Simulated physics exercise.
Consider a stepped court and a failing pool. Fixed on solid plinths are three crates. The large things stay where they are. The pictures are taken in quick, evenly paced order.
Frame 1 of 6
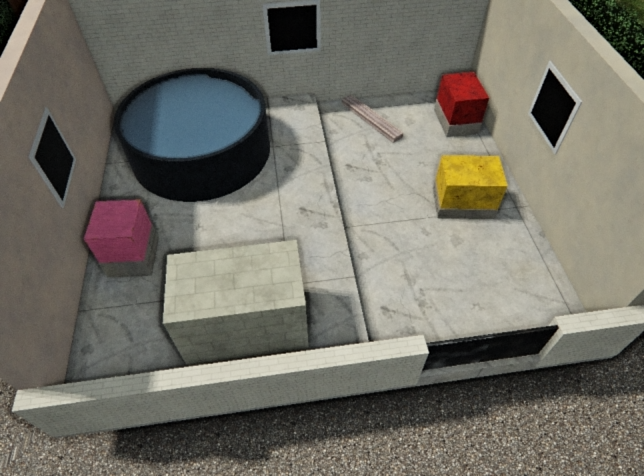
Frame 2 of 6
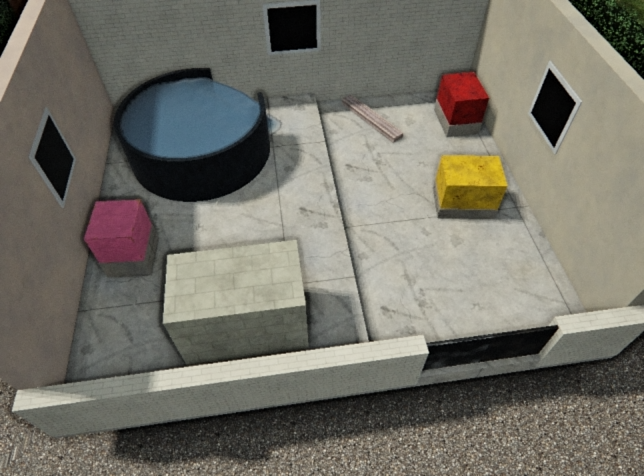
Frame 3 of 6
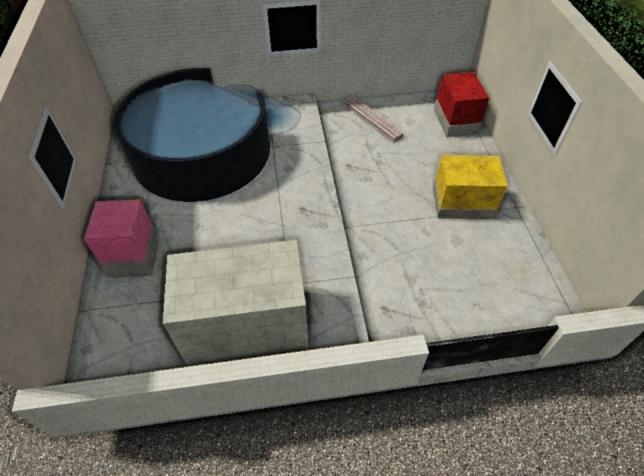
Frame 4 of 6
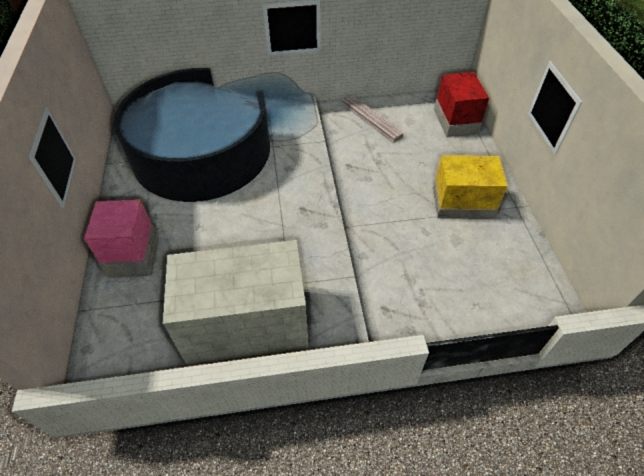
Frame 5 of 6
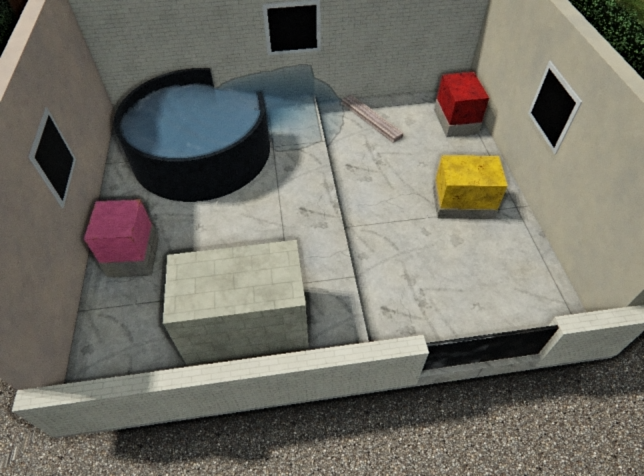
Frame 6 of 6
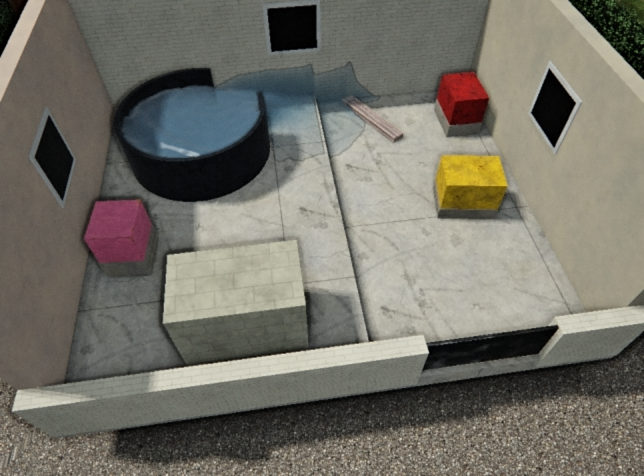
A round tank opens on its far side and water spreads right across the floor.
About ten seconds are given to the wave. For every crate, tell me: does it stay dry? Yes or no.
Here is how it goes: The yellow crate, no, it gets wet; the red crate, no, it gets wet; the pink crate, yes, it stays dry.
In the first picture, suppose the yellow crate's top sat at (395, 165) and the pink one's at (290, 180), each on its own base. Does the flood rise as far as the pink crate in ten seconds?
I'd say the pink crate is missed.
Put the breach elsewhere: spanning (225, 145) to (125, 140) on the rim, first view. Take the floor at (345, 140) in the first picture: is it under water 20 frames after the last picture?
Status of the point: Never reached.
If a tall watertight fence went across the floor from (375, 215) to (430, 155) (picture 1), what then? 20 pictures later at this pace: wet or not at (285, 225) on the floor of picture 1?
My call: Spared.
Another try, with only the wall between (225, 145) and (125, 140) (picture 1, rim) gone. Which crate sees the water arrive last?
That would be the crate marked red.
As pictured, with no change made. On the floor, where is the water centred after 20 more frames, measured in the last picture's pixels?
Close to (310, 148), I reckon.
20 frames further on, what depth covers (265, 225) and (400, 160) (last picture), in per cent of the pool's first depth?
In order: Roughly 0 % and 12 %.
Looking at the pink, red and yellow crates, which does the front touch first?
The red crate.
A moment on, water covers 20 % of the floor; the yellow crate not reached, the red crate water round its plinth, the pink crate not reached.
Next, water covers 35 % of the floor; the yellow crate water round its plinth, the red crate water round its plinth, the pink crate not reached.
Then, water covers 60 % of the floor; the yellow crate water round its plinth, the red crate water round its plinth, the pink crate water round its plinth.
Later, water covers 75 % of the floor; the yellow crate water round its plinth, the red crate water round its plinth, the pink crate water round its plinth.
In the end, water covers 85 % of the floor; the yellow crate was topped, the red crate was topped, the pink crate stayed above the water.
